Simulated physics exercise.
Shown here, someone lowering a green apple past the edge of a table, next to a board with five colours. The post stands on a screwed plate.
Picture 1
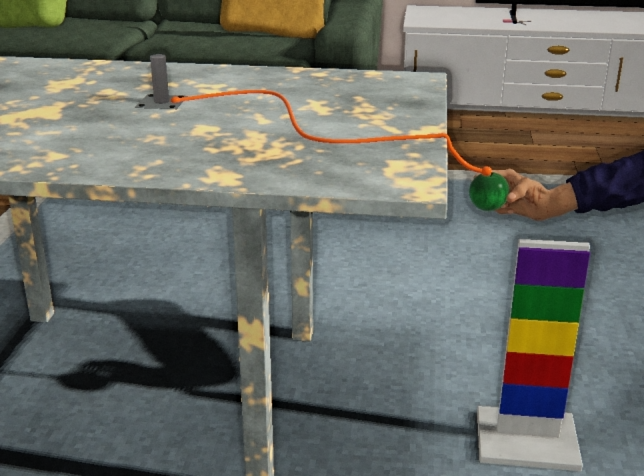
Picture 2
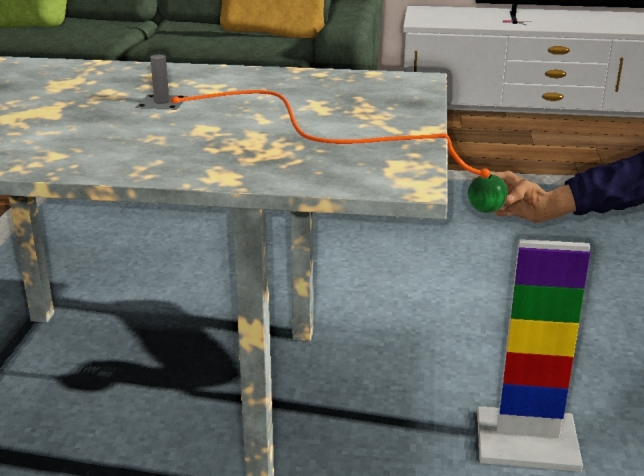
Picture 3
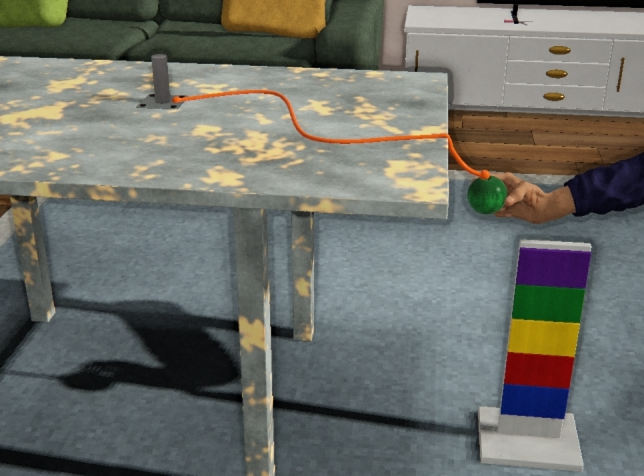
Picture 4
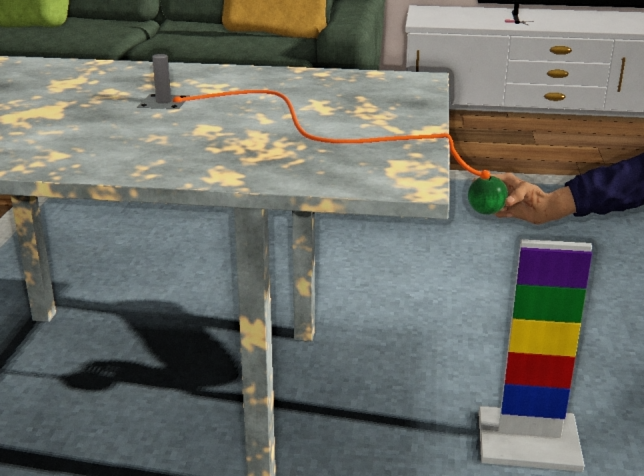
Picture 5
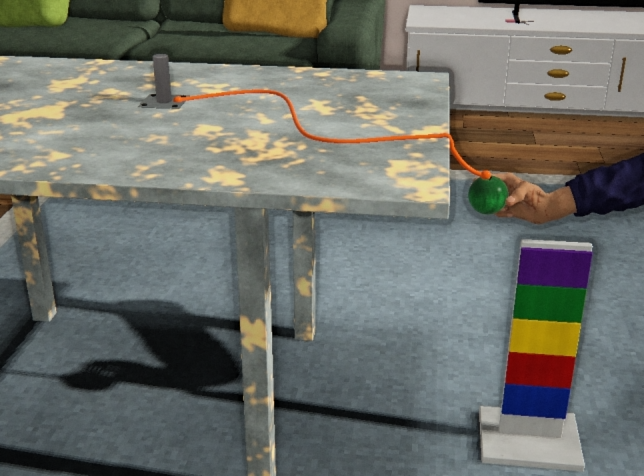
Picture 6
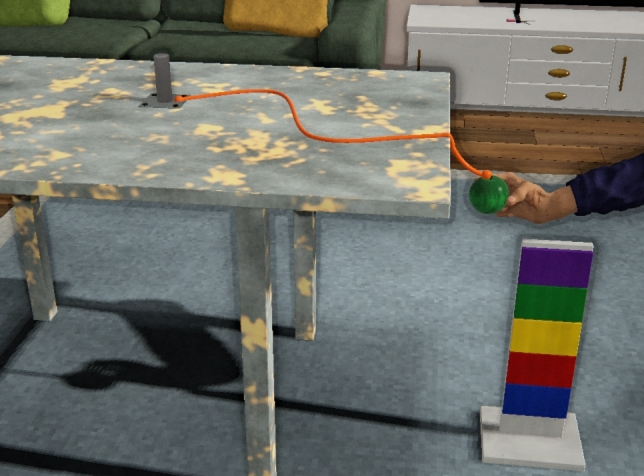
The clip opens on a hand at the right holding a green ball-like object just beyond the edge of a mottled table, with an orange cord running back across the top to a small upright post. A striped colour column stands below, and throughout, the hand, object and cord stay practically still.
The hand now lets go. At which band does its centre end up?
Its centre hangs level with the green band.
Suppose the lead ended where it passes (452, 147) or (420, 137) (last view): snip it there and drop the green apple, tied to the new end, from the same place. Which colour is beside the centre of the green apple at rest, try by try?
Taking them in turn: Purple; no band.
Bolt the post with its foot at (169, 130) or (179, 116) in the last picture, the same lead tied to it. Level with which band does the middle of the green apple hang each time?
It would be yellow; yellow.
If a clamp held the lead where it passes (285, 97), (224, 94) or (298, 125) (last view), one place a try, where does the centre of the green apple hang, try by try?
About (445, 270), (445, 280) and (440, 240).
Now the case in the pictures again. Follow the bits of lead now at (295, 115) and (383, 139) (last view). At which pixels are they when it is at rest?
About (350, 118), and the other about (449, 165).
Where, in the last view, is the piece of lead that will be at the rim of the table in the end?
It lies at about (351, 141).
Soon after, apple near (468, 298); level with green.
Then, apple near (412, 281); level with green.
Further on, apple near (444, 292); level with green.
At rest, apple near (444, 291); level with green. Its middle rests at the green band.
